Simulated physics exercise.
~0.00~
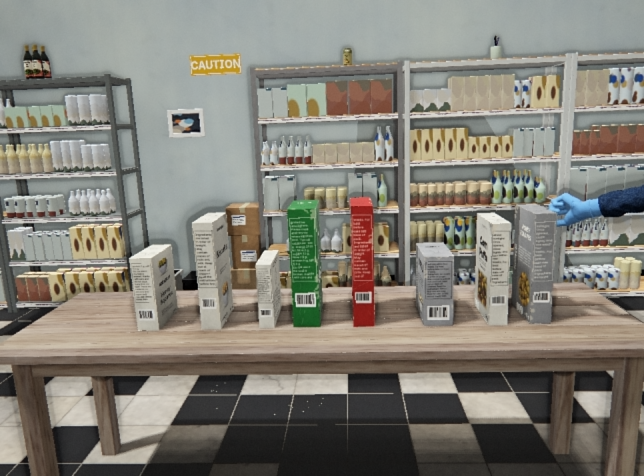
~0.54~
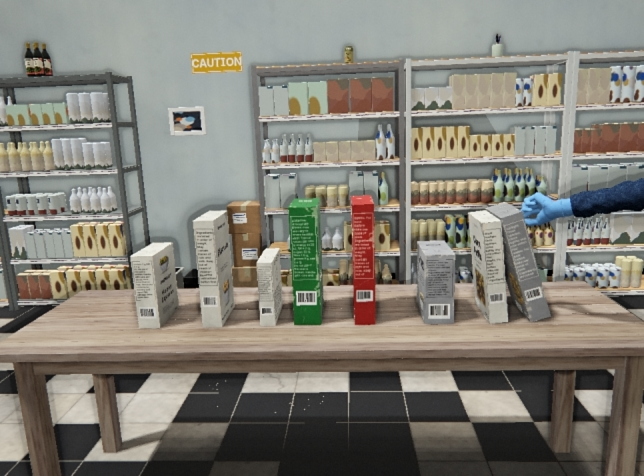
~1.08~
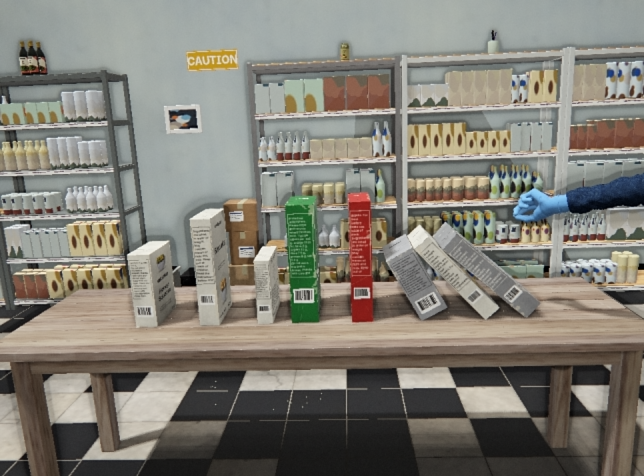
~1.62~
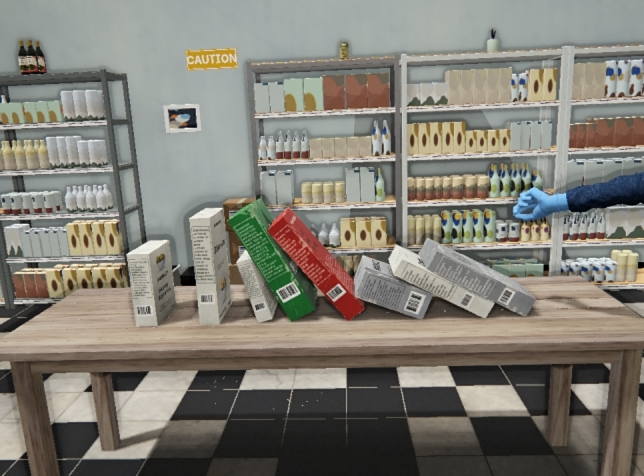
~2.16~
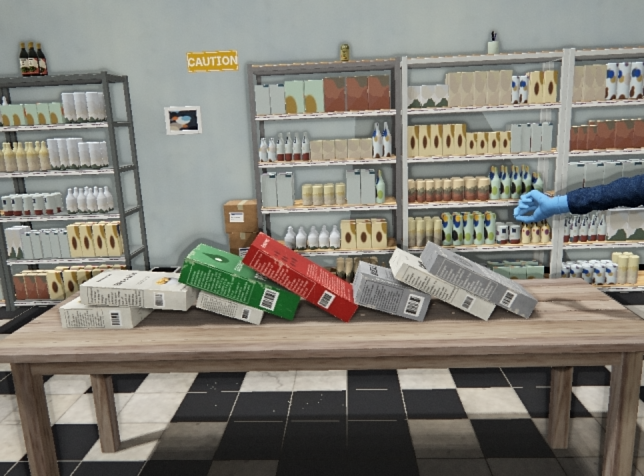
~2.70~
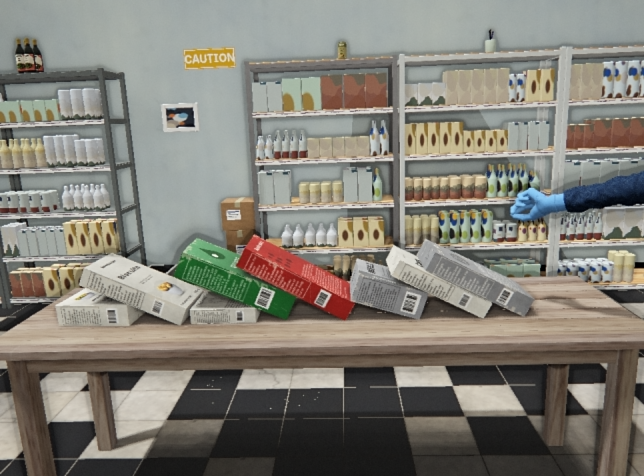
A blue-gloved hand tips the rightmost gray box in a row of upright boxes on a wooden table, and the boxes topple leftward one after another, including the red and green ones. All end up fallen, most leaning over their neighbors, while the hand stays at the right.
